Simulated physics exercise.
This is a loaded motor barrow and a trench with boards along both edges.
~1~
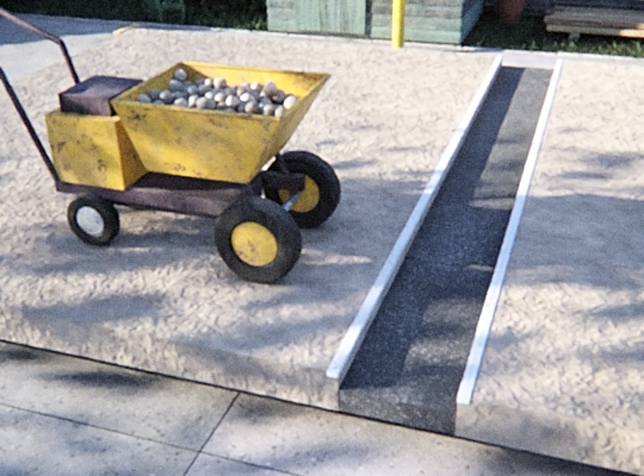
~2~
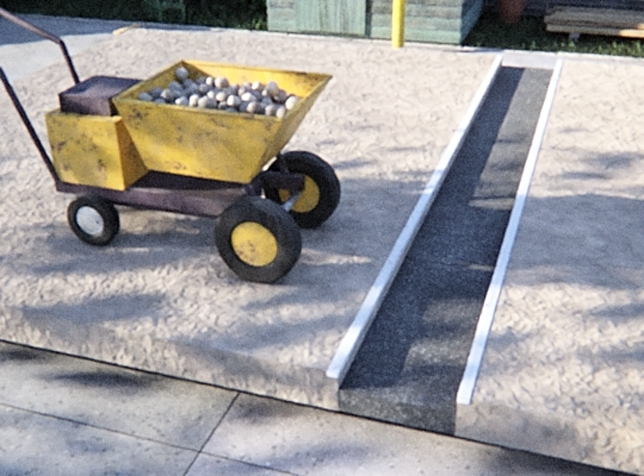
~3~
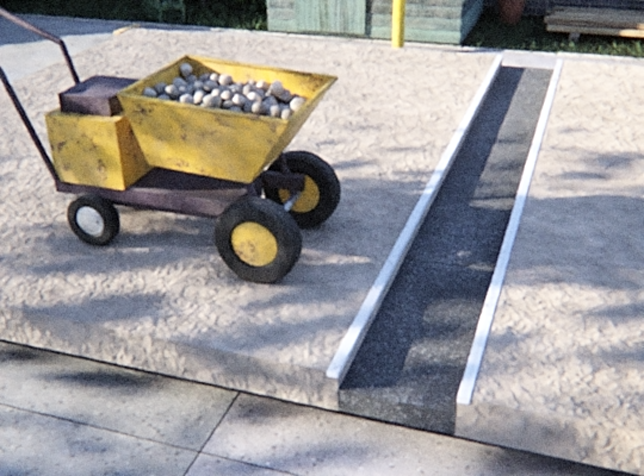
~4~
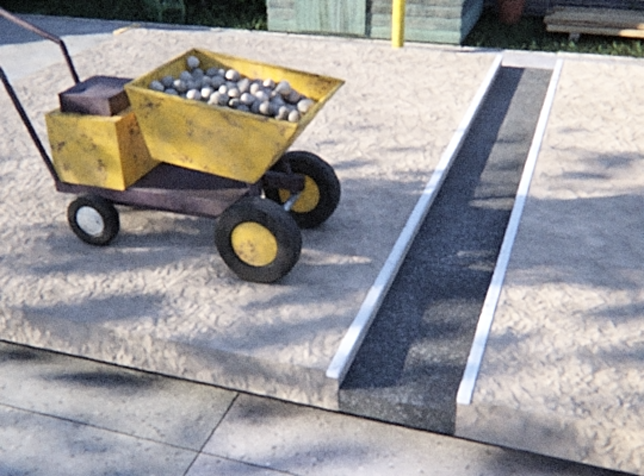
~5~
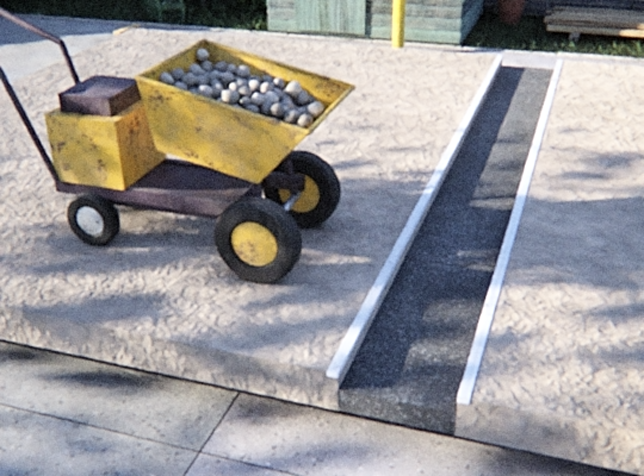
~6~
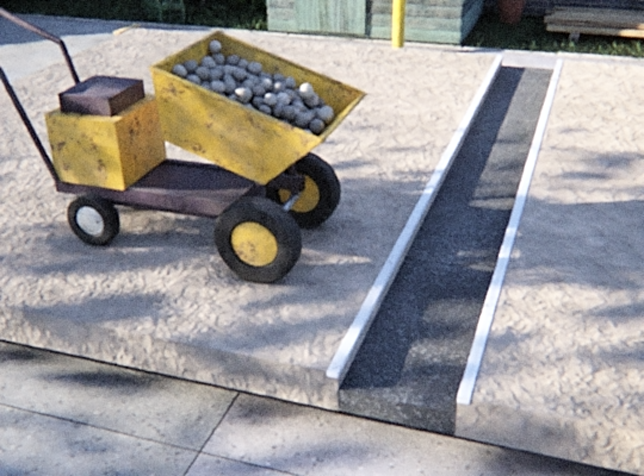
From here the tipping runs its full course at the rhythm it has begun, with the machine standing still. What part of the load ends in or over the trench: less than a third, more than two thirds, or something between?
Between the edges lies more than two thirds of the load.
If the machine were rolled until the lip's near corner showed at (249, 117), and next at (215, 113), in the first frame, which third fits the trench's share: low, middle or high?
First above two thirds, then one to two thirds.
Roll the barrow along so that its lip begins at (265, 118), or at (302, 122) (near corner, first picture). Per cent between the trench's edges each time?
About 90 and 90 per cent.
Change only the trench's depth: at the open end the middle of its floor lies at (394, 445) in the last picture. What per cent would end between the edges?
Roughly 100 in a hundred.
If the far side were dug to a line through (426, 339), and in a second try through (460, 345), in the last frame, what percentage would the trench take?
Roughly 60 per cent, and 80 per cent.
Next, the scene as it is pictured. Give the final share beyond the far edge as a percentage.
Roughly 5 in a hundred.
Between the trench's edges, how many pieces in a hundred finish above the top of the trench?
Some 50 per cent.
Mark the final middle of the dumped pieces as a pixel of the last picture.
Near (442, 274).
Shortly afterwards, skip tipped steeply; the whole lot in the skip.
Next, skip tipped steeply; the bulk in the skip; a little in or heaped over the trench; a little falling.
Some moments later, skip tipped right over; near a quarter in the skip; near two thirds in or heaped over the trench; a little beyond it; only a few falling.
In the end, skip tipped right over; only a few in the skip; only a few short of the trench; the bulk in or heaped over the trench; a little beyond it.
